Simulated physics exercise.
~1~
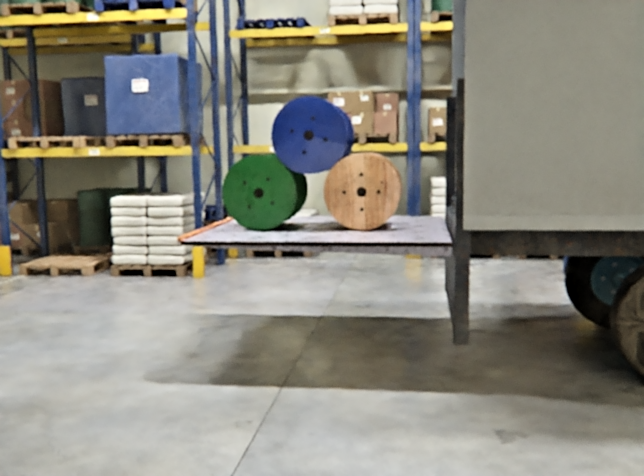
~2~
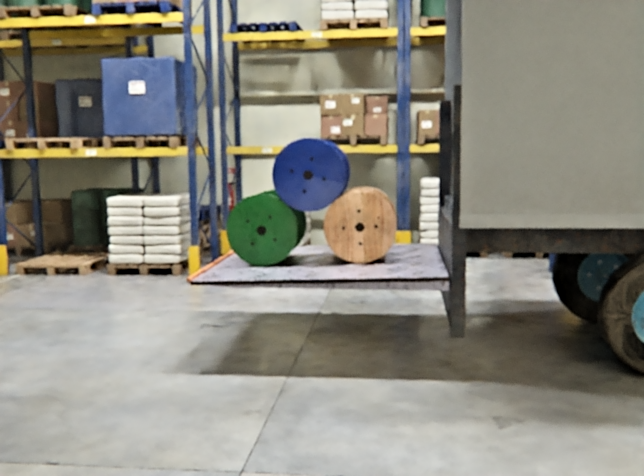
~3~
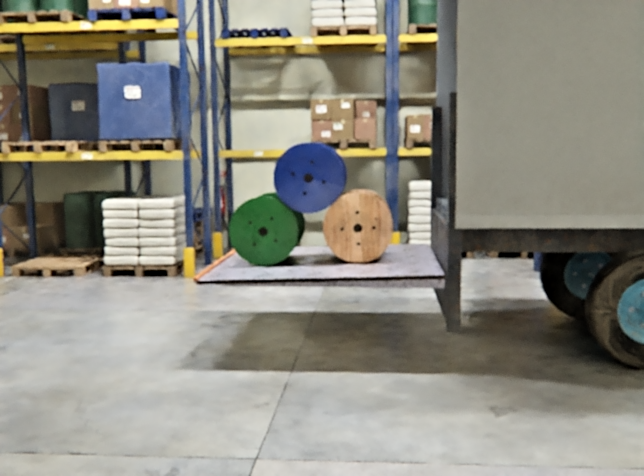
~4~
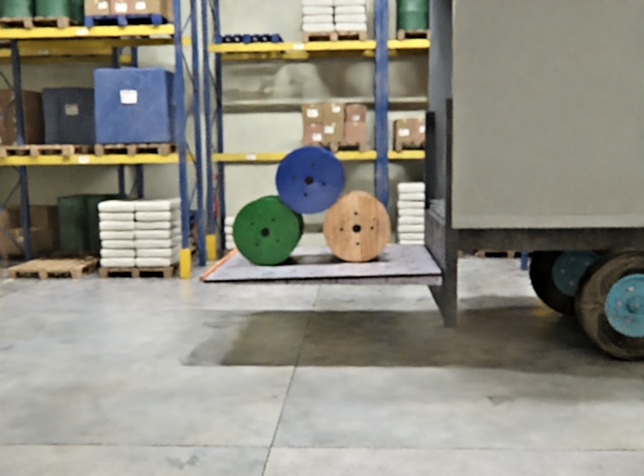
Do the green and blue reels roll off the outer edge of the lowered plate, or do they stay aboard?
Both stay aboard. The green reel remains on the plate short of the outer edge, and the blue one stays resting on top of the others.
